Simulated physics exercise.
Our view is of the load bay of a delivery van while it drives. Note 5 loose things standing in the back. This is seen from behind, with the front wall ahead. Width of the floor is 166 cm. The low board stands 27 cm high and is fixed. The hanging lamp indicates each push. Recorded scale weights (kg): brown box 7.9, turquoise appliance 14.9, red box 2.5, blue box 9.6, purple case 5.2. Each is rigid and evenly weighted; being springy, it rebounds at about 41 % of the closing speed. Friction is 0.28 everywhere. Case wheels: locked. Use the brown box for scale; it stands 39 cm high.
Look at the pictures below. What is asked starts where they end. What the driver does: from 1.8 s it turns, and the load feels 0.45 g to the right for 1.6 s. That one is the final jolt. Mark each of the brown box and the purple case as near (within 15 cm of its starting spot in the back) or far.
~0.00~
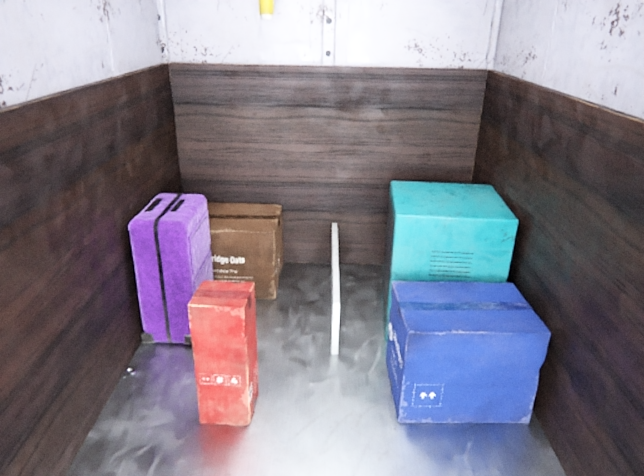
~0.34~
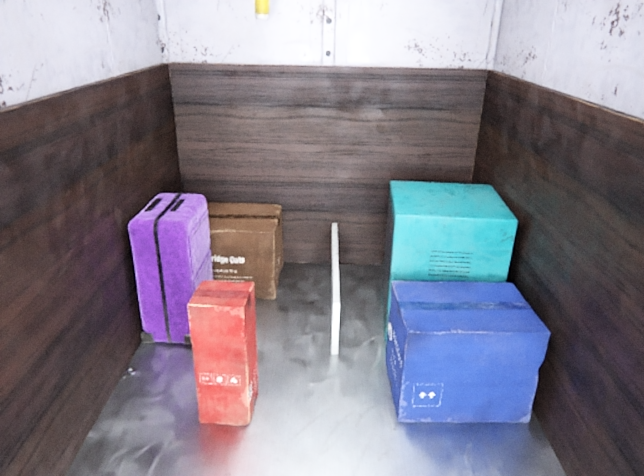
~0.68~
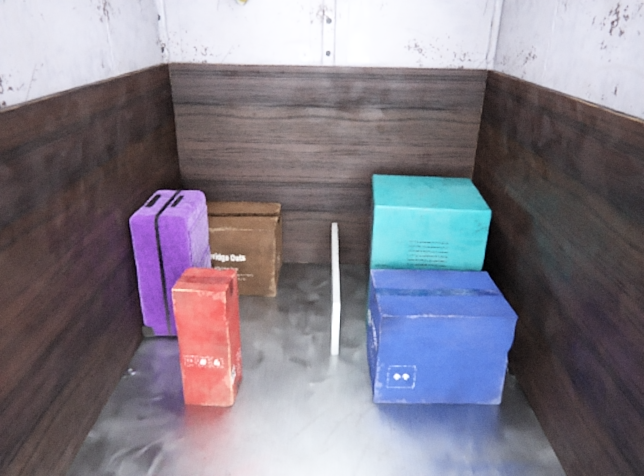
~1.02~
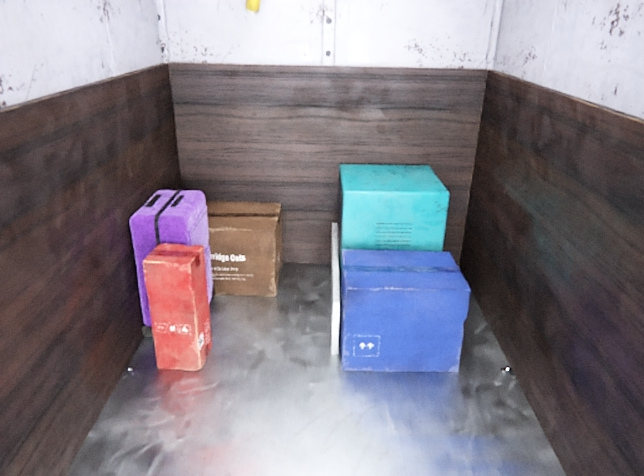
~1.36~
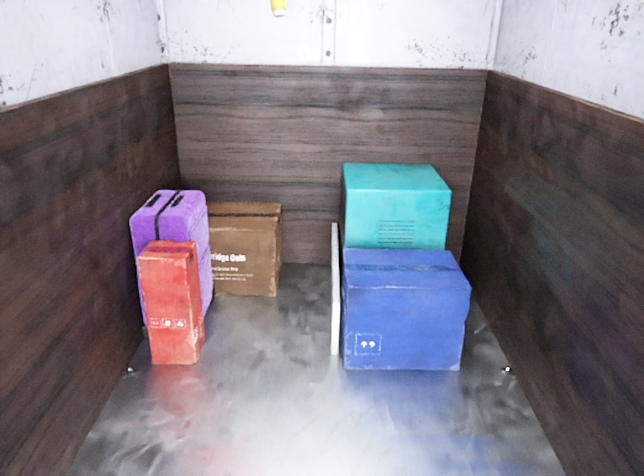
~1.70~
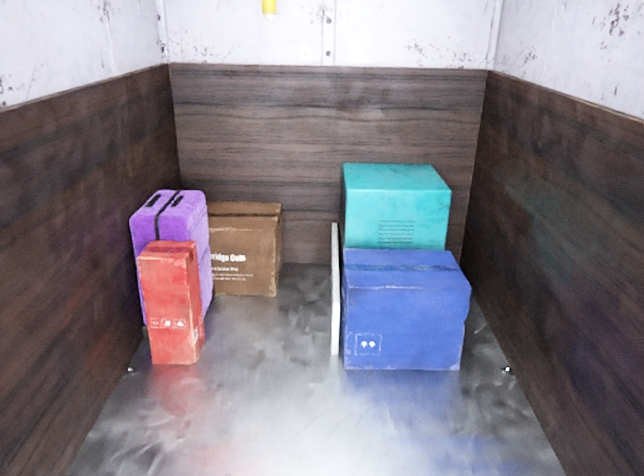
Brown box: Far. Purple case: Far.
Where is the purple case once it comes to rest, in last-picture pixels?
It comes to rest near (306, 264).
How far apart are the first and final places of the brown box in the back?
Displacement: Approx. 30 cm.
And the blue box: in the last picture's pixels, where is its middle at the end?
At about (451, 307).
Around 2.30 s, load feels 0.45 g right; purple case shifted 8 cm near (192, 262); brown box shifted 8 cm near (241, 247); red box shifted 40 cm.
Around 2.50 s, load feels 0.45 g right; brown box shifted 21 cm near (265, 247); purple case shifted 20 cm near (220, 262); red box shifted 35 cm.
Around 2.60 s, load feels 0.45 g right; brown box shifted 30 cm near (281, 248); purple case shifted 29 cm near (239, 263); turquoise appliance shifted 34 cm.
Around 2.80 s, load feels 0.45 g right; purple case shifted 52 cm near (288, 264); brown box shifted 29 cm near (280, 248); red box shifted 42 cm.
Finally (4.0 s), not toppled but over 15 cm from the start, brown box, turquoise appliance, red box, blue box and purple case. In the last view, brown box near (280, 248), purple case near (306, 264).
